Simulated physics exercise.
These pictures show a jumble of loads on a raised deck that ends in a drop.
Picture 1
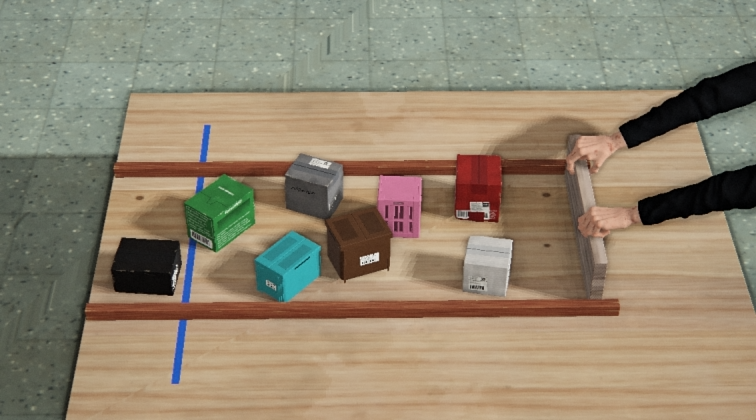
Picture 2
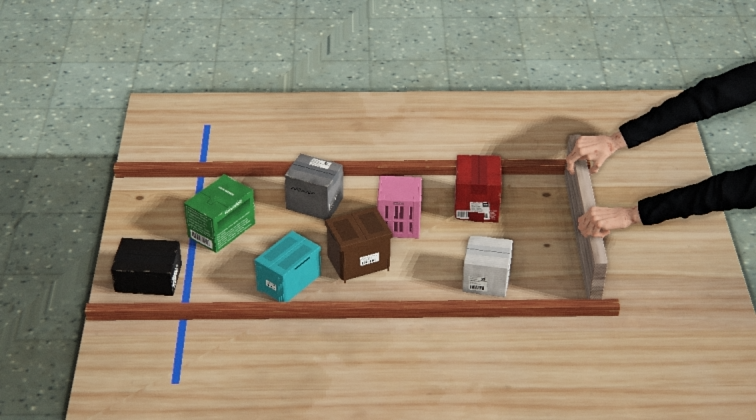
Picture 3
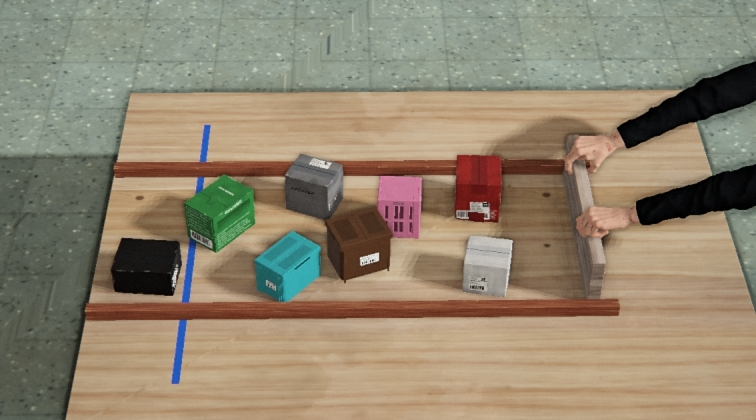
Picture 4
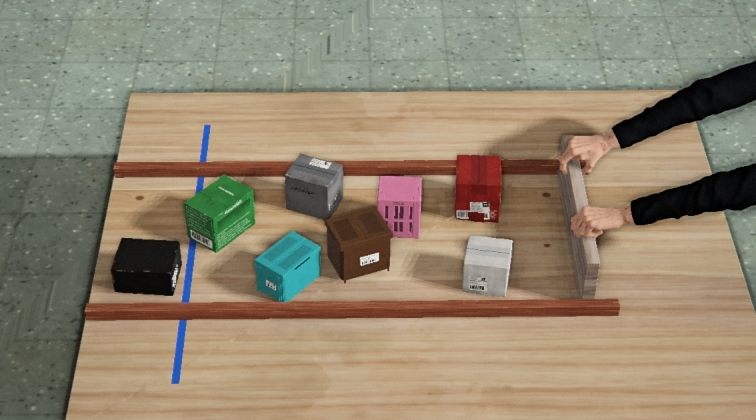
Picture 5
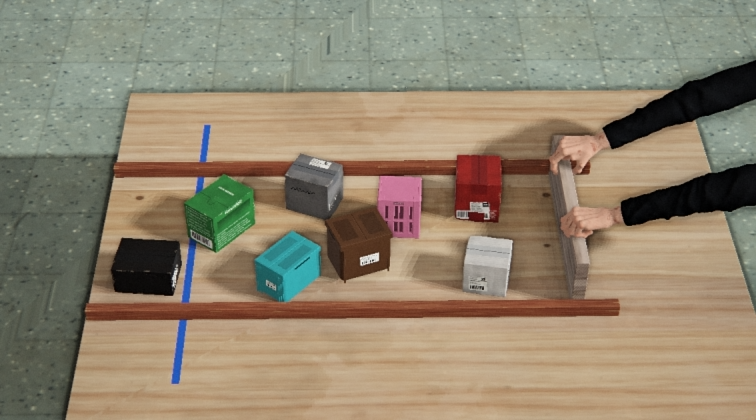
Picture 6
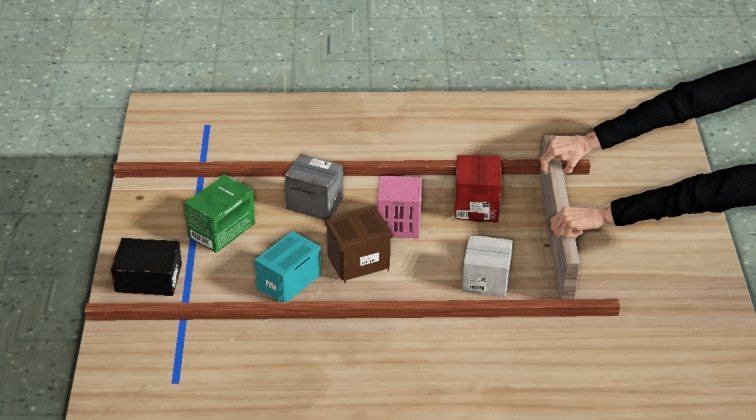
Two hands slid a wooden plank a short way left between two reddish-brown rails on a table, toward several colorful boxes, while the boxes all stayed still around and beside a blue line.
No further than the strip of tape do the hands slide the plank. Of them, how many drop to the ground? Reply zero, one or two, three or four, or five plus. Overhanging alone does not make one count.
One or two.
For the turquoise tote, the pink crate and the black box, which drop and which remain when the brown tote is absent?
The turquoise tote is still there. The pink crate is still there. The black box is gone.
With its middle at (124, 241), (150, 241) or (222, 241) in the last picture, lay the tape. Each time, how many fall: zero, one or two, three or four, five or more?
Taking the places in the order asked: Five or over, then 5 or more, then either one or two.
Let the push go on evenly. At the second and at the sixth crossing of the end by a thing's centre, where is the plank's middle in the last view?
At (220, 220) for the second, at (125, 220) for the sixth.
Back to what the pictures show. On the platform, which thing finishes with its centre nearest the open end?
It's the green box that is foremost.
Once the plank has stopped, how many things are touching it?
Count recorded: 3.
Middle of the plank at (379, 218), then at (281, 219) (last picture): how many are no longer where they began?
Counts: 6 and 8.
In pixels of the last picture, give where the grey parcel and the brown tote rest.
Grey parcel at about (128, 186), brown tote at about (116, 256).
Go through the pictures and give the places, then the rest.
The first picture shows black box (147, 267); green box (220, 213); turquoise tote (288, 268); plank (585, 217); tape (193, 241).
The second picture shows green box (220, 213); white parcel (487, 266).
The third picture shows turquoise tote (288, 268); grey parcel (314, 187).
The fourth picture shows black box (147, 267); plank (577, 217).
The fifth picture shows green box (220, 213); brown tote (359, 245).
The sixth picture shows black box (147, 267); green box (220, 213); turquoise tote (288, 268); plank (558, 217); tape (193, 241).
Soon after, none off yet; black box at rest near (147, 267); green box at rest near (220, 213); turquoise tote moved a little near (279, 269).
By the end, the number that fall off is one or two; fallen, turquoise tote and black box.
